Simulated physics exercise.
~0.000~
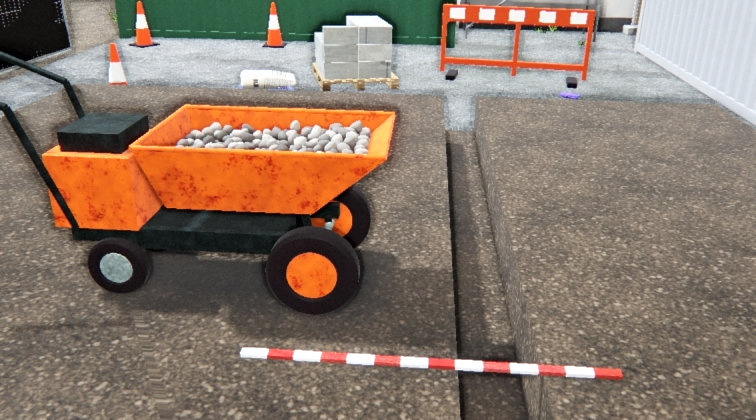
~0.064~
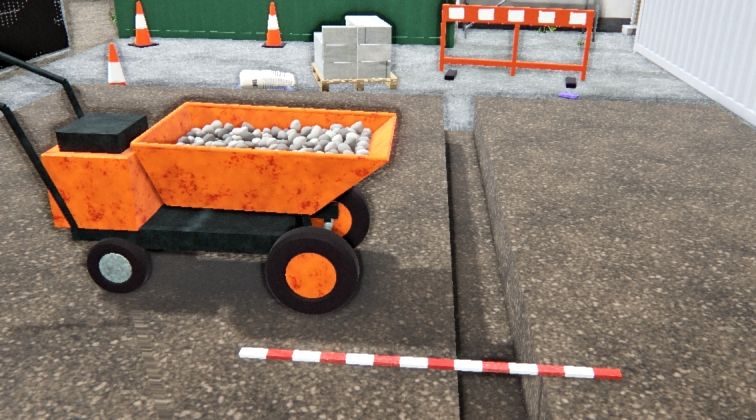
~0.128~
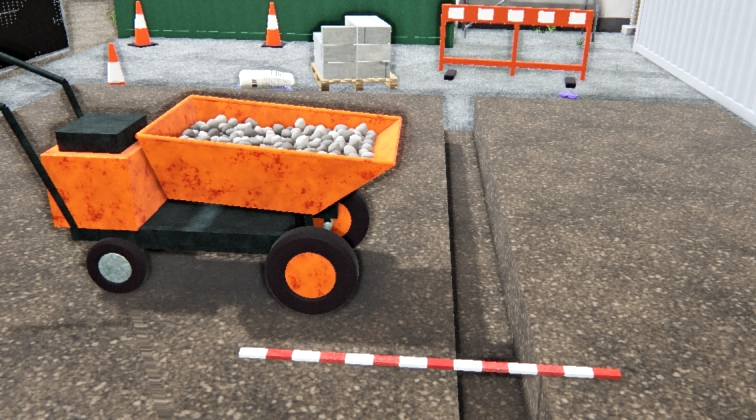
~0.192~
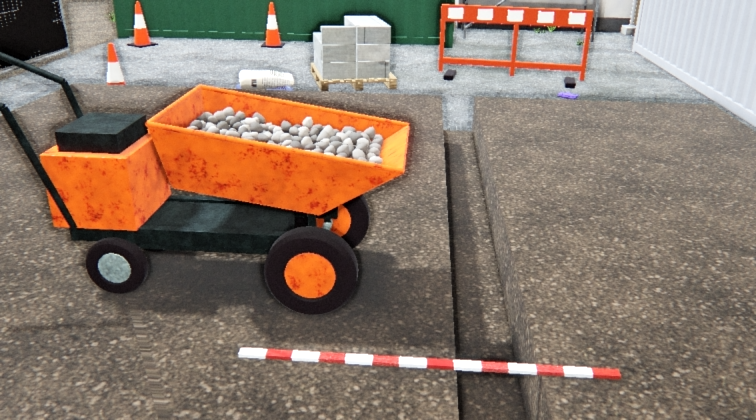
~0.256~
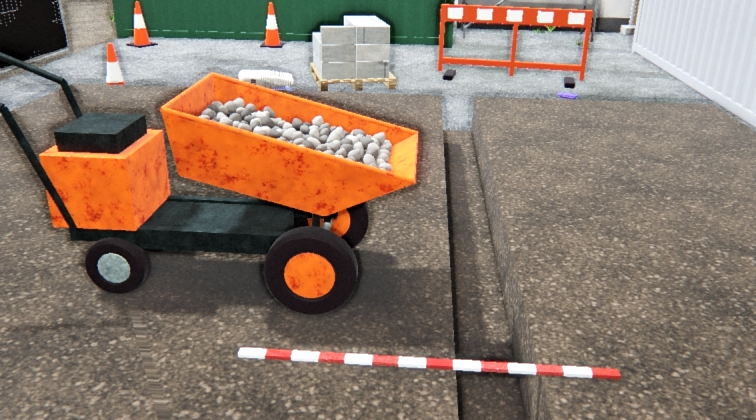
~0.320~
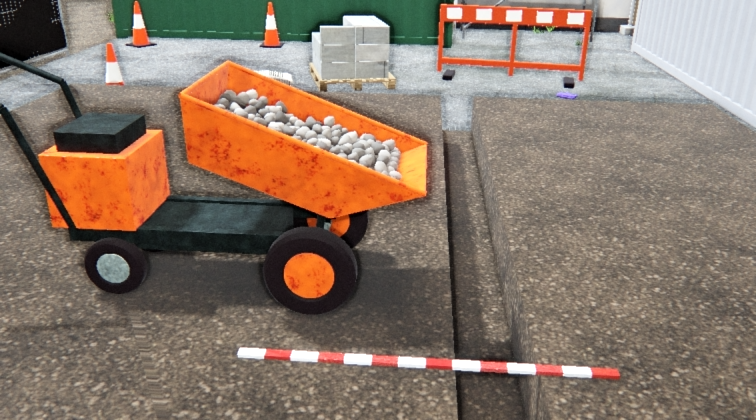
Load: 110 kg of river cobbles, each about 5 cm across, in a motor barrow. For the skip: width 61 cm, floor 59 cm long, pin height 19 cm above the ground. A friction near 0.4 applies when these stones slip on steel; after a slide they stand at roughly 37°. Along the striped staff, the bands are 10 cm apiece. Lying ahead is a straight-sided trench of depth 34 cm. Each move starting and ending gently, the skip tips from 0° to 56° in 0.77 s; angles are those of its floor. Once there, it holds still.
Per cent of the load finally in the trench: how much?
Approx. 88 %.
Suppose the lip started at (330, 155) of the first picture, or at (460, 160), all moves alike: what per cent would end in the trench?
Roughly 80 in a hundred, then 30 in a hundred.
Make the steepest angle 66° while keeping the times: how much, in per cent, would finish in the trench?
Some 85% would finish there.
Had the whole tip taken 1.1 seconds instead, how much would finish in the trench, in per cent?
My guess is near 95 percent.
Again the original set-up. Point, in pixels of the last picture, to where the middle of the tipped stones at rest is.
Their middle lands near (488, 331).
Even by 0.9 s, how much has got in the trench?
Close to 15 per cent has got there by then.
After 0.6 s the floor is at 47°; 100 % in the skip; the foremost stones are at (433, 216).
After 0.9 s the floor is at 56°; 87 % in the skip, 13 % in the trench; the foremost stones are at (499, 278).
After 1.2 s the floor is at 56°; 45 % in the skip, 46 % in the trench, 10 % past the trench; the foremost stones are at (580, 282).
After 3.2 s the floor is at 56°; 0 % in the skip, 88 % in the trench, 12 % past the trench; the foremost stones are at (664, 304).
